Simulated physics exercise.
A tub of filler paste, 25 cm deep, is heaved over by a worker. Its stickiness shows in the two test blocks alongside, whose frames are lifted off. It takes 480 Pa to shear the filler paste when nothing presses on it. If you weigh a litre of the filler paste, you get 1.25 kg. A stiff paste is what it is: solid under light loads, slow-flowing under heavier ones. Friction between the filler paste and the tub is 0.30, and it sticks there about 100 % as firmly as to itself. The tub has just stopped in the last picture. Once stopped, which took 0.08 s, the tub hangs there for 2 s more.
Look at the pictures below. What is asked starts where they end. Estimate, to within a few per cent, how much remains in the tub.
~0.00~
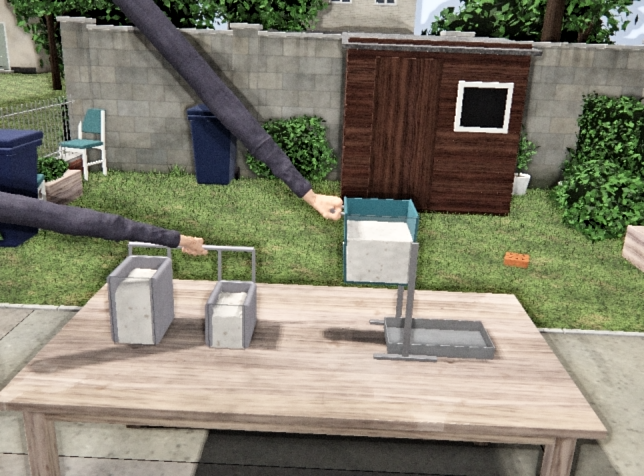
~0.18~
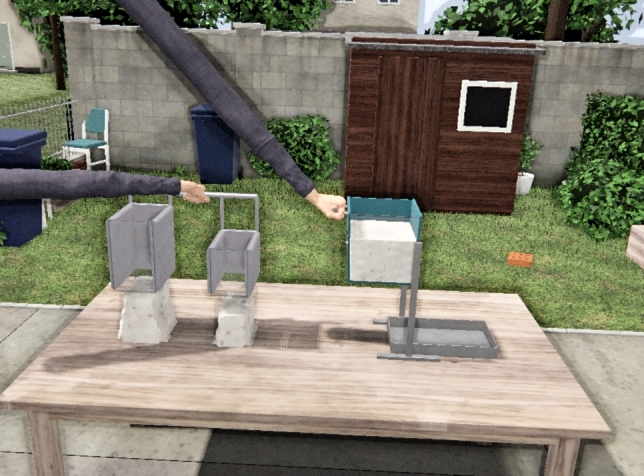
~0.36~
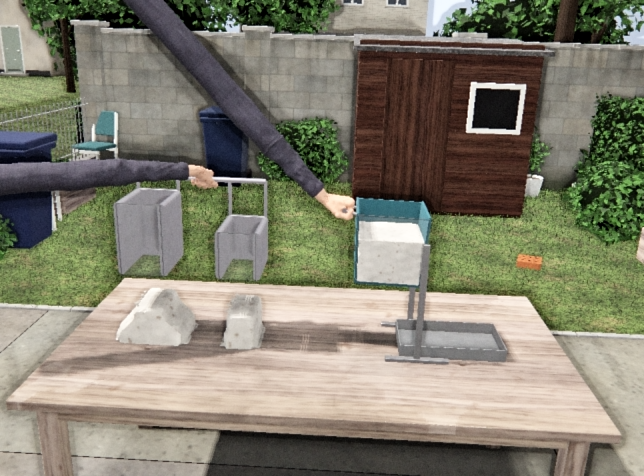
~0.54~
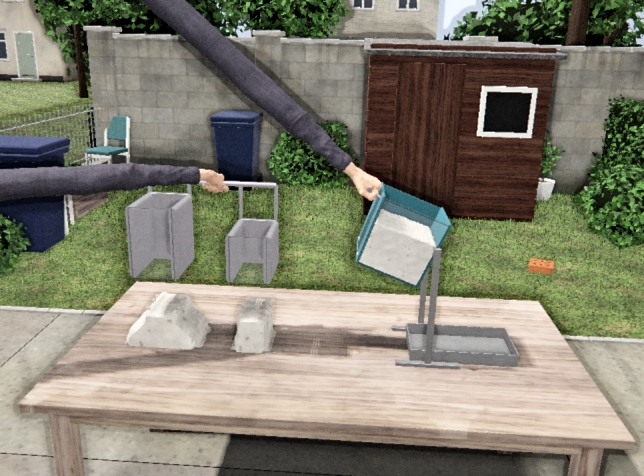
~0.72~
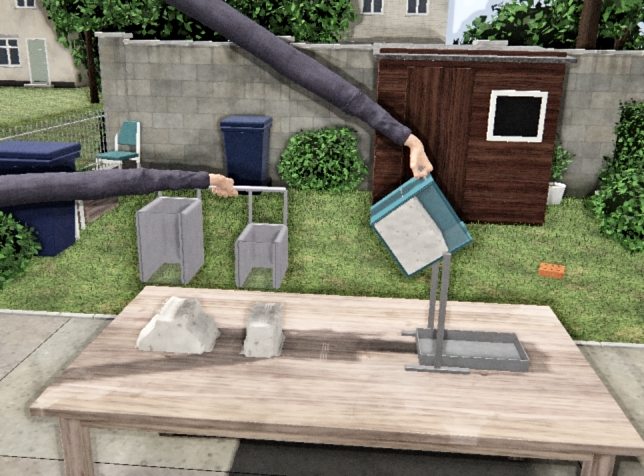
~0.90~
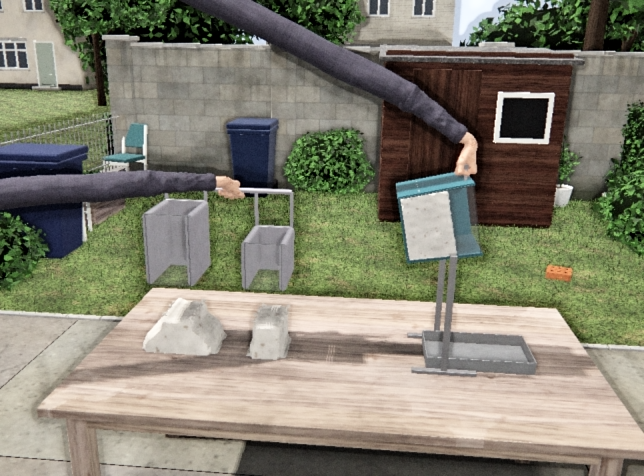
Roughly 100 per cent remains in the tub.
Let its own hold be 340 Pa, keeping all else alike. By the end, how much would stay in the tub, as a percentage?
It would be close to 80 percent.
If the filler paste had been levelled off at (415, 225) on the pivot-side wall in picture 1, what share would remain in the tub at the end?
Then about 75 %.
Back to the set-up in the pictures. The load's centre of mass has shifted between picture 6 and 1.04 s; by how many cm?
Looks like around 1 cm to me.
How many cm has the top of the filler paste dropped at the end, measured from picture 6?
5 cm.
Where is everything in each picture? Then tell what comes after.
In the first frame, handle-side rim at (347, 214), tilt 0 degrees; highest point of the filler paste at (348, 238); test blocks 23 cm, 15 cm high (left to right).
In the second frame, handle-side rim at (351, 214), tilt 0 degrees; highest point of the filler paste at (351, 238); test blocks 20 cm, 15 cm high (left to right).
In the third frame, handle-side rim at (360, 215), tilt 1 degrees; highest point of the filler paste at (361, 239); test blocks 15 cm, 14 cm high (left to right).
In the fourth frame, handle-side rim at (386, 199), tilt 21 degrees; highest point of the filler paste at (376, 224); test blocks 15 cm, 14 cm high (left to right).
In the fifth frame, handle-side rim at (433, 183), tilt 53 degrees; highest point of the filler paste at (409, 201); test blocks 15 cm, 14 cm high (left to right).
In the sixth frame, handle-side rim at (474, 186), tilt 79 degrees; highest point of the filler paste at (444, 193); test blocks 15 cm, 14 cm high (left to right).
By 1.04 s, the tub is at 79 degrees and holds 100 %.
By 1.21 s, the tub is at 79 degrees and holds 100 %.
By 1.38 s, the tub is at 79 degrees and holds 100 %.
By 1.55 s, the tub is at 79 degrees and holds 100 %.
By 2.90 s, at the end, the tub is at 79 degrees and holds 100 %.
